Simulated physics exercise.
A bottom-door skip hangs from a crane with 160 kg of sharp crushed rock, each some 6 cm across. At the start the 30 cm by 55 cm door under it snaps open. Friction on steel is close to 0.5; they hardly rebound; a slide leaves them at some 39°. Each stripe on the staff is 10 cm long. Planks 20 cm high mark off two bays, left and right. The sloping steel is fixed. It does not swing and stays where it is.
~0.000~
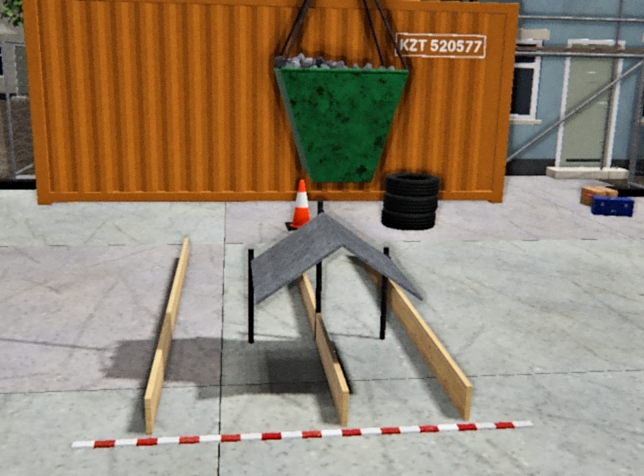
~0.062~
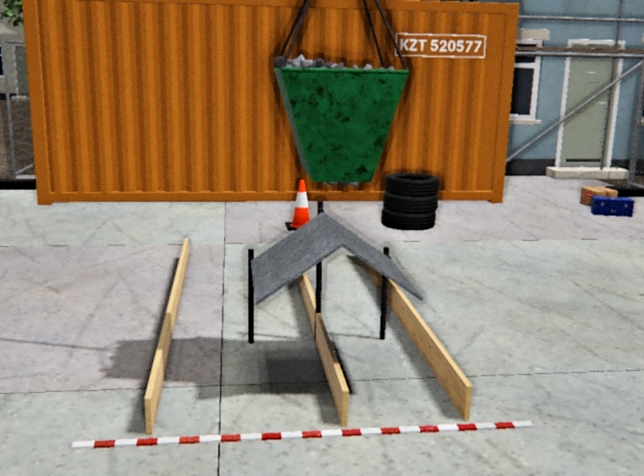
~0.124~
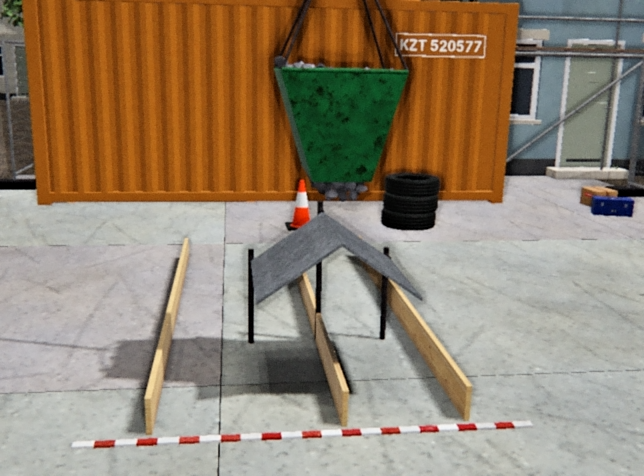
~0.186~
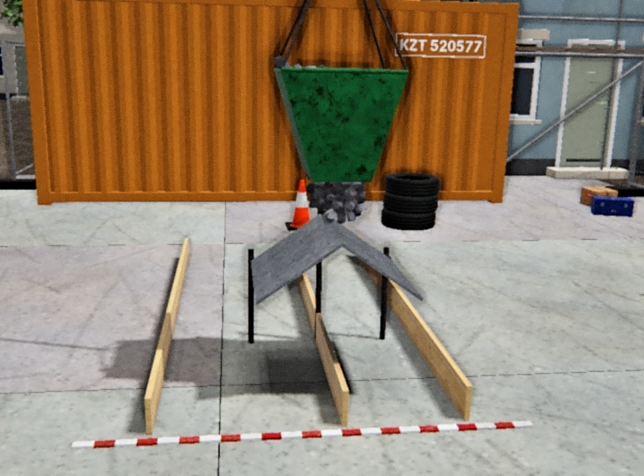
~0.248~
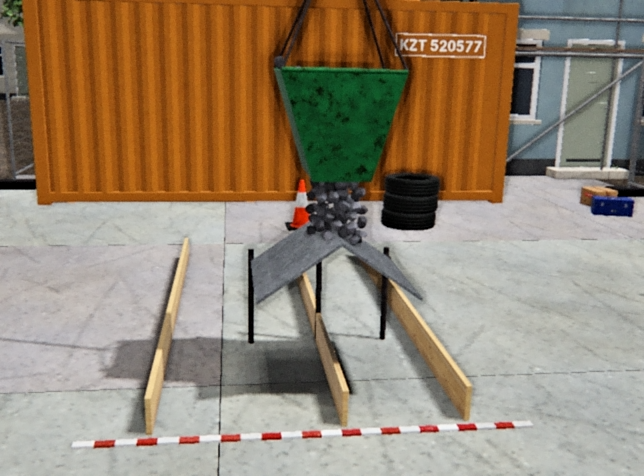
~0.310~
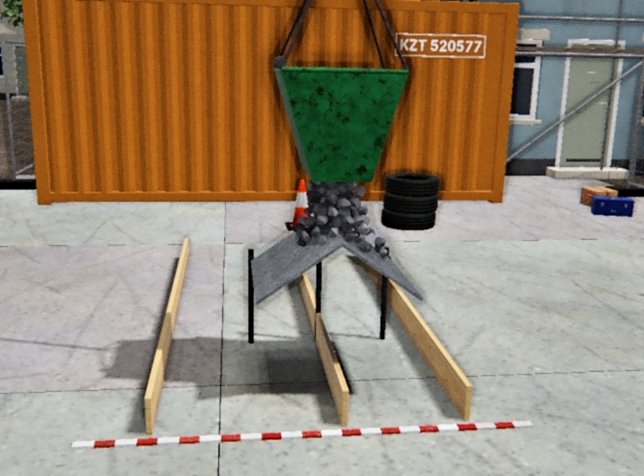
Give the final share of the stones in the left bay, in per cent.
Roughly 45 per cent ends in the left bay.
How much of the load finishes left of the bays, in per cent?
Near 0 in a hundred.
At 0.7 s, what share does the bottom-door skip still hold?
Roughly 20 per cent is still inside.
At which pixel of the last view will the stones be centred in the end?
Near (426, 365).
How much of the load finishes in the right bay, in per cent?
Near 5 in a hundred.
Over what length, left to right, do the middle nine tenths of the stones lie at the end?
Roughly 210 cm.
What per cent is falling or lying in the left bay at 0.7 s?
Some 10 per cent.
After 0.7 s, 20 % in the bottom-door skip, 55 % on the steel, 10 % falling or lying in the left bay, 11 % falling or lying in the right bay, 4 % falling or lying right of the bays; the stones farthest right are at (486, 364).
After 1.1 s, 0 % in the bottom-door skip, 32 % on the steel, 30 % falling or lying in the left bay, 13 % falling or lying in the right bay, 25 % falling or lying right of the bays; the stones farthest right are at (527, 358).
After 1.7 s, 0 % in the bottom-door skip, 45 % falling or lying in the left bay, 7 % falling or lying in the right bay, 48 % falling or lying right of the bays; the stones farthest right are at (566, 350).
After 2.6 s, 0 % in the bottom-door skip, 45 % falling or lying in the left bay, 6 % falling or lying in the right bay, 50 % falling or lying right of the bays; the stones farthest right are at (568, 350).
After 4.5 s, 0 % in the bottom-door skip, 45 % in the left bay, 6 % in the right bay, 50 % right of the bays; the stones farthest right are at (568, 350).
